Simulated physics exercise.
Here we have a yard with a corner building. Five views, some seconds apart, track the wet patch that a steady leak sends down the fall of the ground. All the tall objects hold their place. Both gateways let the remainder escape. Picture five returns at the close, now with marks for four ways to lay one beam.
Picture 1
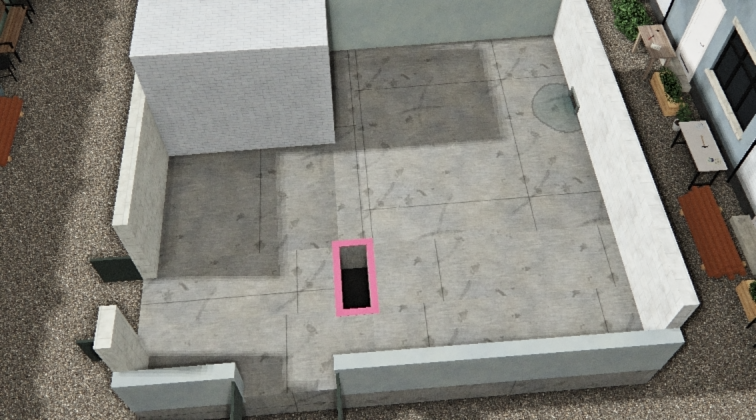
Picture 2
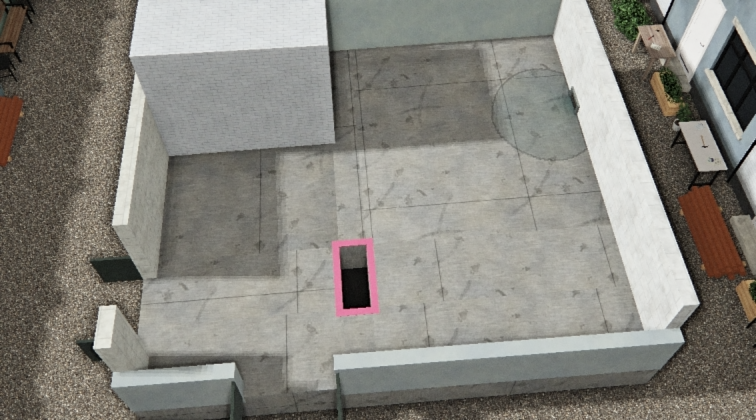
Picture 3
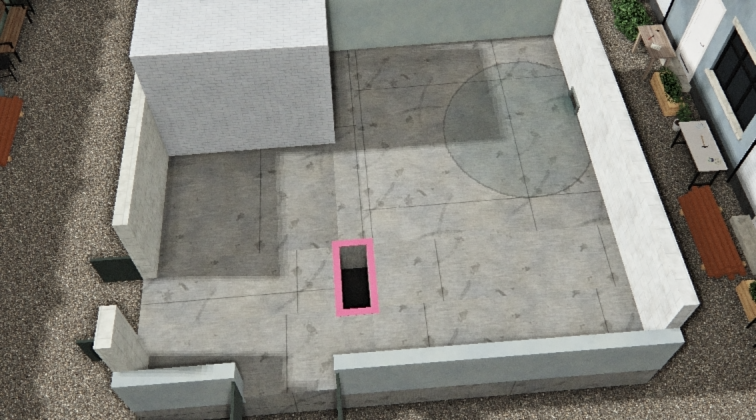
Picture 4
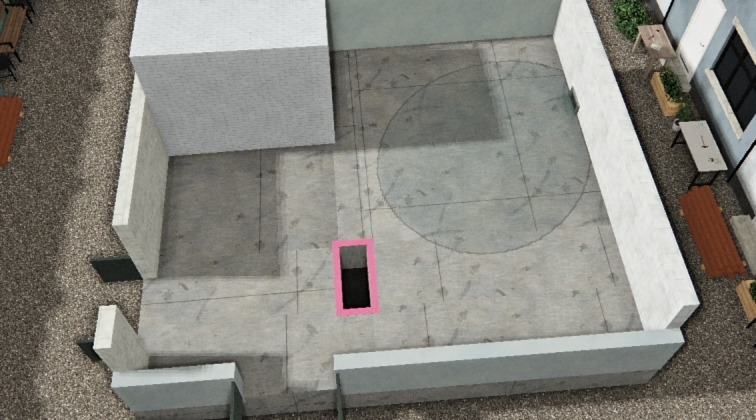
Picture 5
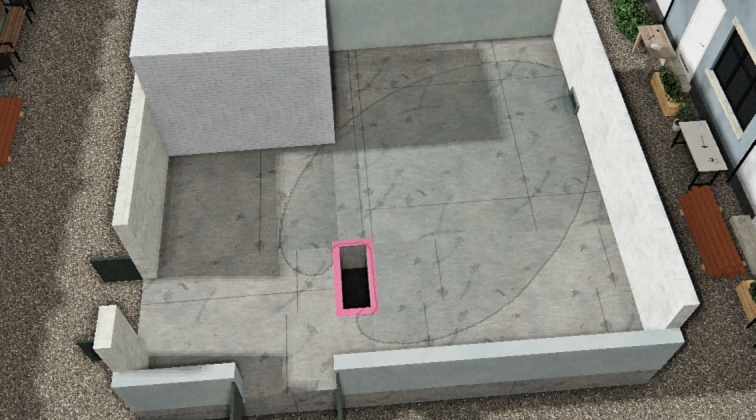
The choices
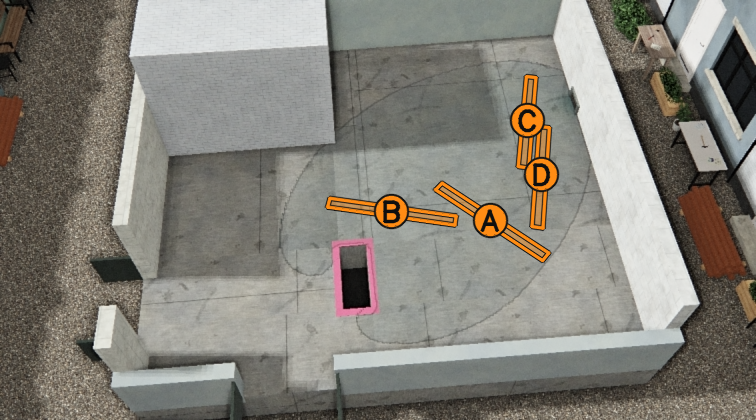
Water spreads from the right wall across the walled yard and reaches the pink-edged drain.
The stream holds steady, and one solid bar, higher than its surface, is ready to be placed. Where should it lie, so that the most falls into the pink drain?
Take D.
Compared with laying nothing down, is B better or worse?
Worse.
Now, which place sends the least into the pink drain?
It is B.
In orange, A from (438, 186) to (545, 256); B from (328, 202) to (455, 220); C from (523, 167) to (531, 77); D from (537, 227) to (544, 127).
With A, about 17 % of the stream goes into the pink drain, about 83 % out by the gates.
With B, about 5 % of the stream goes into the pink drain, about 95 % out by the gates.
With C, about 11 % of the stream goes into the pink drain, about 88 % out by the gates.
With D, about 26 % of the stream goes into the pink drain, about 74 % out by the gates.
